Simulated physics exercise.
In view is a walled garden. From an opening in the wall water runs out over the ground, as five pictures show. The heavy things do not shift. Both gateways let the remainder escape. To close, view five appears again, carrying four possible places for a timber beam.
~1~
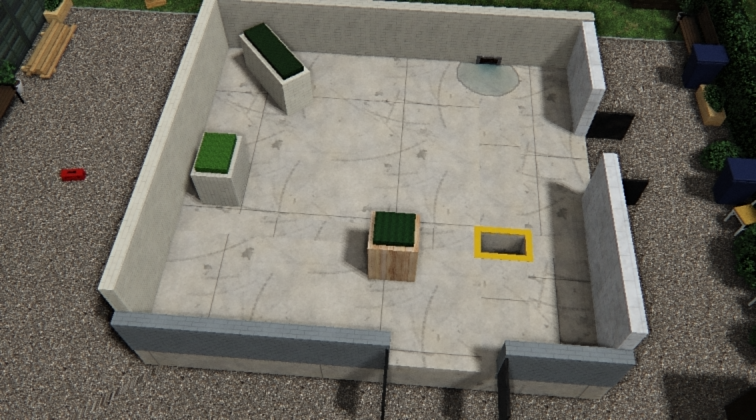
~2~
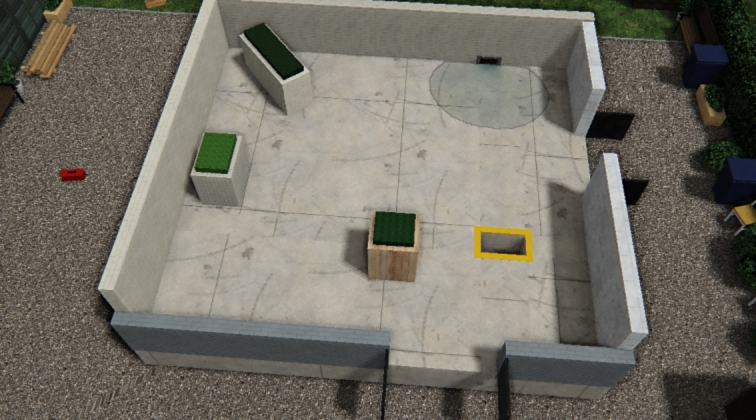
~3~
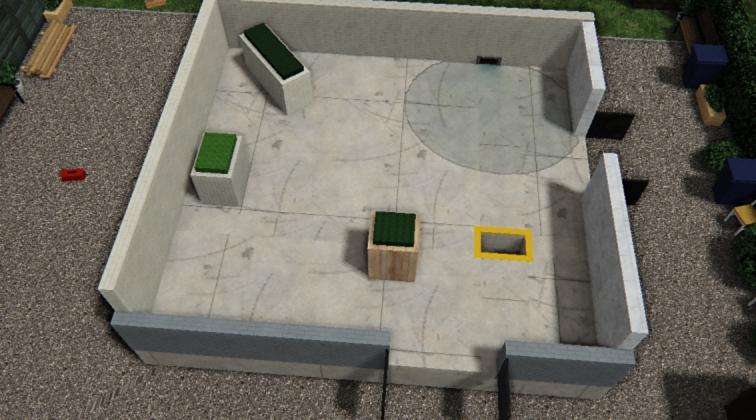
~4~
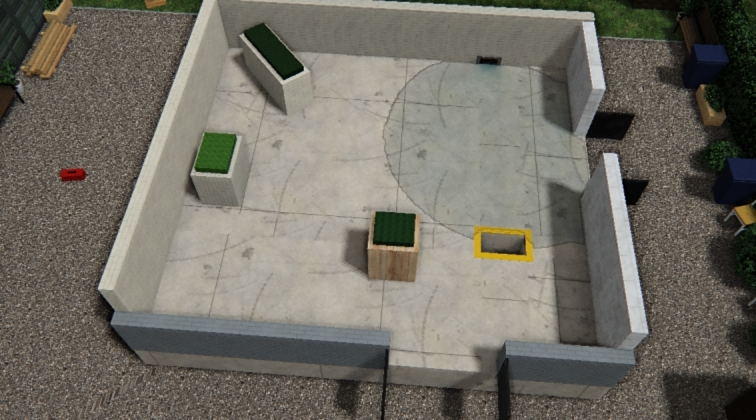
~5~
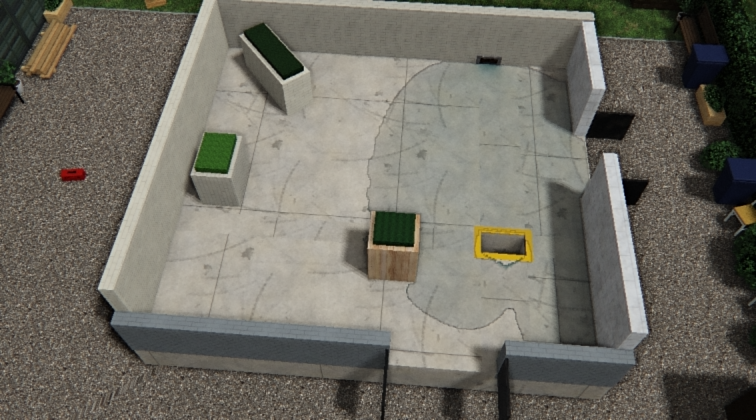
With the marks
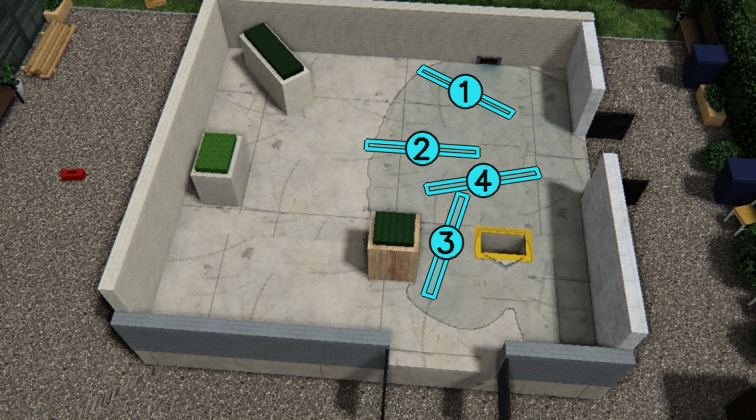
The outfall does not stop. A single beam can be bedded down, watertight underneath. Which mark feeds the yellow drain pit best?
Go for 3.
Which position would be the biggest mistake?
4 it is.
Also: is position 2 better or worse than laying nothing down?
Position 2 is worse.
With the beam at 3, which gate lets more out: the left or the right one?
The left one.
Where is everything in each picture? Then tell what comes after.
The first picture shows outfall at (489, 60); yellow drain pit at (503, 244); open gate at (443, 356); open gate at (577, 166); 2 % of the ground under water, visible out to (504, 91); yellow drain pit still dry.
In the second picture, 7 % of the ground under water, visible out to (511, 125); yellow drain pit still dry.
In the third picture, 17 % of the ground under water, visible out to (513, 170); yellow drain pit still dry.
In the fourth picture, 29 % of the ground under water, visible out to (545, 242); yellow drain pit taking water.
In the fifth picture, 41 % of the ground under water, visible out to (551, 326); yellow drain pit taking water.
In cyan, 1 from (421, 69) to (511, 114); 2 from (366, 144) to (477, 152); 3 from (428, 295) to (462, 194); 4 from (427, 189) to (538, 172).
With 1, about 15 % of the stream goes into the yellow drain pit, about 83 % out by the gates.
With 2, about 15 % of the stream goes into the yellow drain pit, about 83 % out by the gates.
With 3, about 25 % of the stream goes into the yellow drain pit, about 73 % out by the gates.
With 4, about 2 % of the stream goes into the yellow drain pit, about 96 % out by the gates.
